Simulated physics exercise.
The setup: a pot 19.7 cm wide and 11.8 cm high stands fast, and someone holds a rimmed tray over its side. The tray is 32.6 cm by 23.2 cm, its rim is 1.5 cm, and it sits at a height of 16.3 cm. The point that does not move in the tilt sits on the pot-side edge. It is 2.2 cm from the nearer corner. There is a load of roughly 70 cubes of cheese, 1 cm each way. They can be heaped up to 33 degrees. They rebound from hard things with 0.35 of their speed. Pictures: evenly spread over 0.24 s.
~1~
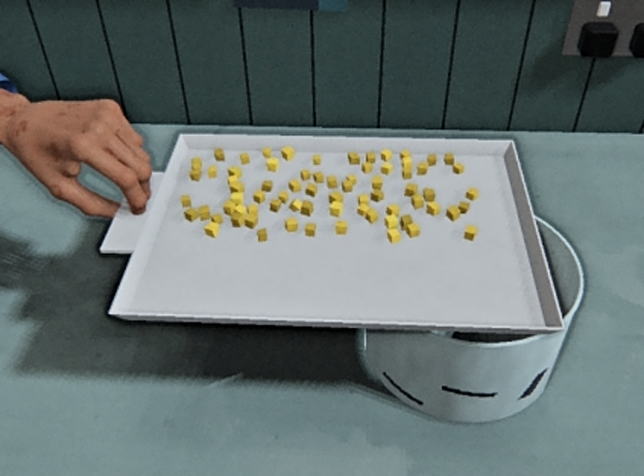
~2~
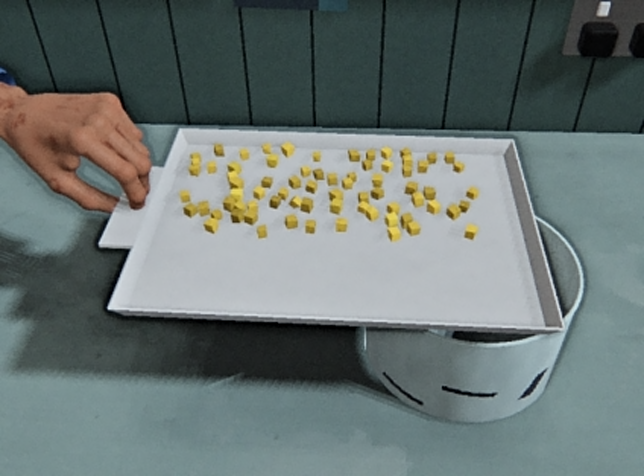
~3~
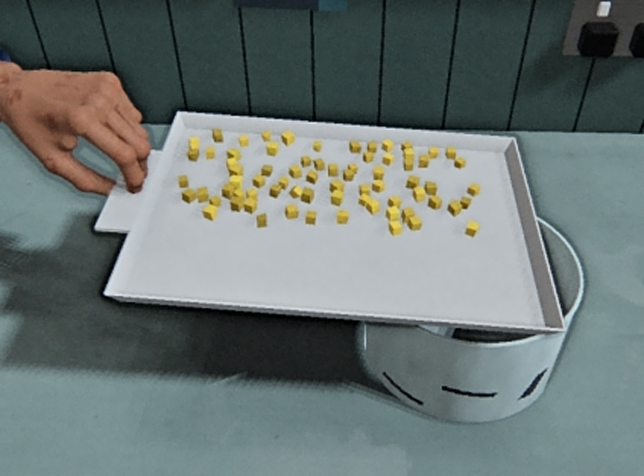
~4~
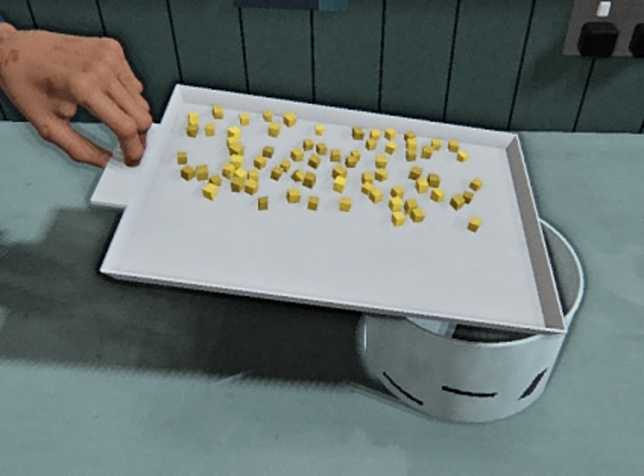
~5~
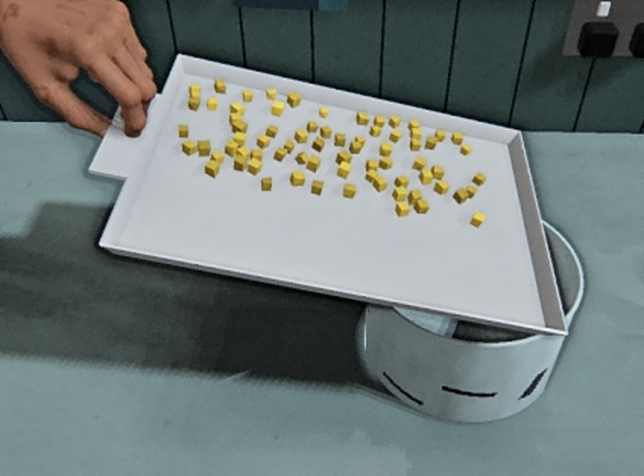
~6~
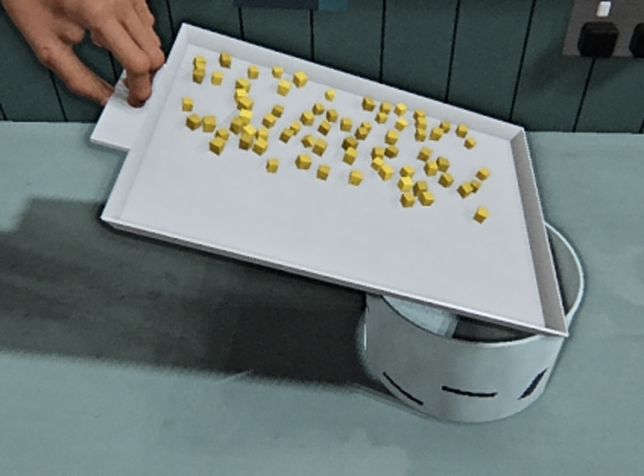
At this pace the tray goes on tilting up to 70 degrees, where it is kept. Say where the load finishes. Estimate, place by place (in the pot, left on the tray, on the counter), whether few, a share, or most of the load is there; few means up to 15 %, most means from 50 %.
My estimate: Pot: Few, left on the tray: Few, counter: Most.
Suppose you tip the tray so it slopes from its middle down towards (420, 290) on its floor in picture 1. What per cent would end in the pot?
Roughly 0 percent of them.
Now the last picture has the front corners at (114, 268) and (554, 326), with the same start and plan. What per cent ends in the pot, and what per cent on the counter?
You'd end with pot at 0 and counter at 100.
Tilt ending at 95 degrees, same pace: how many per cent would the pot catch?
That would give about 0 per cent.
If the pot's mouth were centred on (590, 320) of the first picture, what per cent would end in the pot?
Close to 90 in a hundred.
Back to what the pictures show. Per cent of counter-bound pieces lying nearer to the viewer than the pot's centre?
Share: Roughly 90 %.
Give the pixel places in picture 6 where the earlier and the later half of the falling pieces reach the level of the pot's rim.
Earlier half close to (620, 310), later half at (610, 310) in pixels.
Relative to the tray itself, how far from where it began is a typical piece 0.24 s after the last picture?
About 1 cm.
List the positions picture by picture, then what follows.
The first picture shows tray tilt 0 degrees, front corners at (122, 306) and (552, 321); middle of the pieces at (311, 190); pot at (473, 262).
The second picture shows tray tilt 1 degrees, front corners at (121, 301) and (552, 321); middle of the pieces at (311, 187).
The third picture shows tray tilt 4 degrees, front corners at (118, 287) and (553, 321), lowest corner right front; middle of the pieces at (312, 177).
The fourth picture shows tray tilt 9 degrees, front corners at (115, 264) and (555, 322), lowest corner right front; middle of the pieces at (314, 162).
The fifth picture shows tray tilt 14 degrees, front corners at (114, 238) and (556, 323), lowest corner right front; middle of the pieces at (318, 145).
The sixth picture shows tray tilt 19 degrees, front corners at (117, 212) and (557, 325), lowest corner right front; middle of the pieces at (324, 128); pot at (473, 262).
Then, 0.24 s after the last picture, tilt 45 degrees; the tray holds 100 %, the pot 0 %.
Then, 0.40 s after the last picture, tilt 62 degrees; the tray holds 95 %, the pot 0 %.
Then, 0.68 s after the last picture, tilt 70 degrees; the tray holds 0 %, the pot 0 %.
In the end, pot 0 %, tray 0 %, counter 100 %.
